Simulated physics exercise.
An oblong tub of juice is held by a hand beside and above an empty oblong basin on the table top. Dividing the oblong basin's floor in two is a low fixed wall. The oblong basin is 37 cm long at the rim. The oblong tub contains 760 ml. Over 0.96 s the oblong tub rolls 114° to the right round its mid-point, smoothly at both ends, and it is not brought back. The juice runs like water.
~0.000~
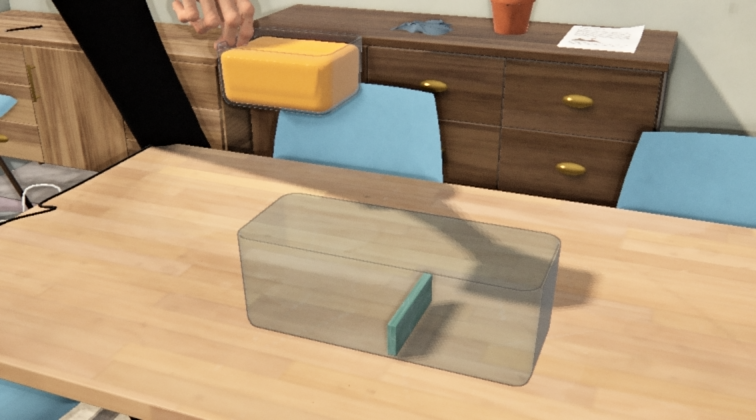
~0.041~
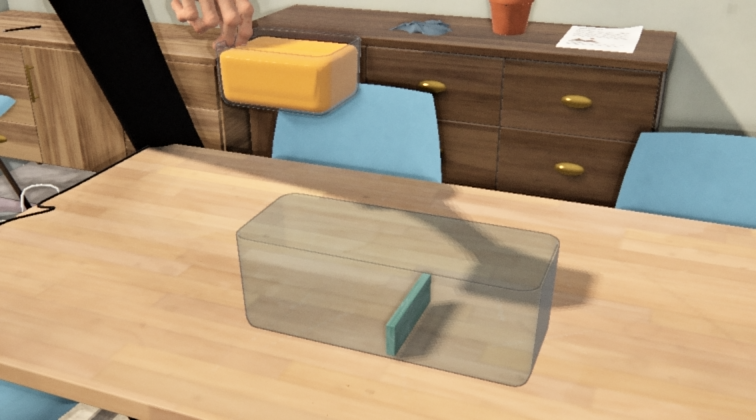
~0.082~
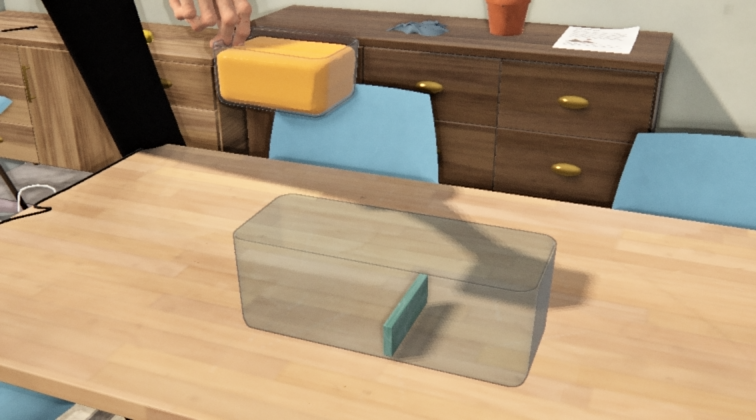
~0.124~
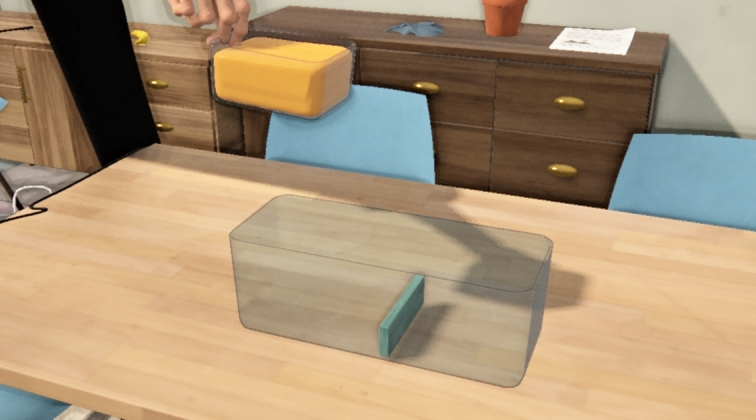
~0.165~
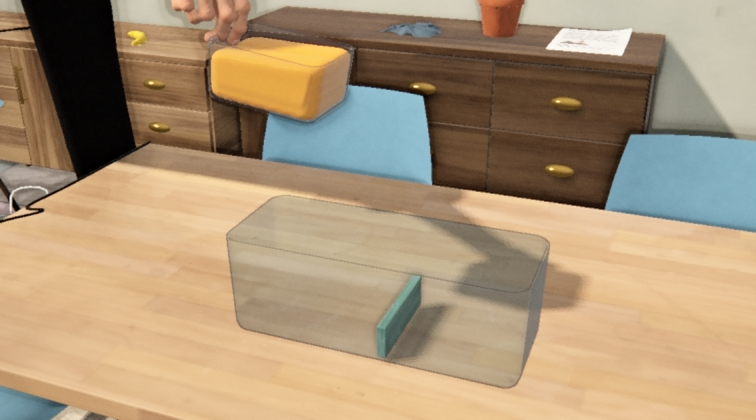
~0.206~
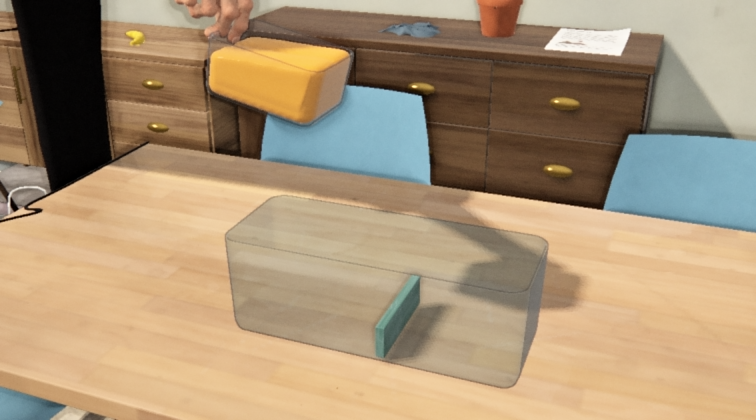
Above an empty clear basin on a table, a hand tilts an orange tub slightly right.
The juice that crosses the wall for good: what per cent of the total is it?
It is about 55 per cent of the total.
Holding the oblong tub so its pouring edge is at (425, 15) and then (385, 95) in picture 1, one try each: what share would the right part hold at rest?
The first try gives 80 percent and the second 70 percent.
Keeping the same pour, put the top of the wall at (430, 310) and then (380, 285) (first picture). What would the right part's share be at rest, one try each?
Roughly 30 per cent, then 75 per cent.
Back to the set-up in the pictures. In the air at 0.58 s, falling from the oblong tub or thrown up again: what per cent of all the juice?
I'd say close to 50 per cent.
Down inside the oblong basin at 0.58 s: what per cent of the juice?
About 14 per cent.
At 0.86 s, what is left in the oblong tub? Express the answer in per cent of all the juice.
I'd estimate some 4 per cent.
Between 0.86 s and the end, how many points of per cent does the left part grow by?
Some 10 per cent.
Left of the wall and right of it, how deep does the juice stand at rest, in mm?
The left side settles near 10 mm and the right side near 20 mm.
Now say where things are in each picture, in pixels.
Tilt 0°; pouring edge (346, 48); surface from (242, 44) to (347, 54); the oblong basin's rim runs from (262, 214) to (551, 265); the wall's top is at (411, 299), in the first picture.
Tilt 1°; pouring edge (345, 49); surface from (241, 45) to (346, 55), in the second picture.
Tilt 2°; pouring edge (343, 51); surface from (238, 44) to (343, 55), in the third picture.
Tilt 5°; pouring edge (340, 55); surface from (235, 45) to (341, 58), in the fourth picture.
Tilt 8°; pouring edge (339, 59); surface from (233, 45) to (339, 59), in the fifth picture.
Tilt 12°; pouring edge (338, 65); surface from (232, 45) to (339, 61), in the sixth picture.
By 0.58 s the tilt is 76° and 36 per cent is still to pour, 3 is left of the wall and 10 right of it.
By 0.86 s the tilt is 111° and 4 per cent is still to pour, 29 is left of the wall and 55 right of it.
By 1.15 s the tilt is 114° and 0 per cent is still to pour, 39 is left of the wall and 55 right of it.
By 1.46 s the tilt is 114° and 0 per cent is still to pour, 39 is left of the wall and 55 right of it.
At rest 39 per cent lies left of the wall, 55 right of it and 7 outside.
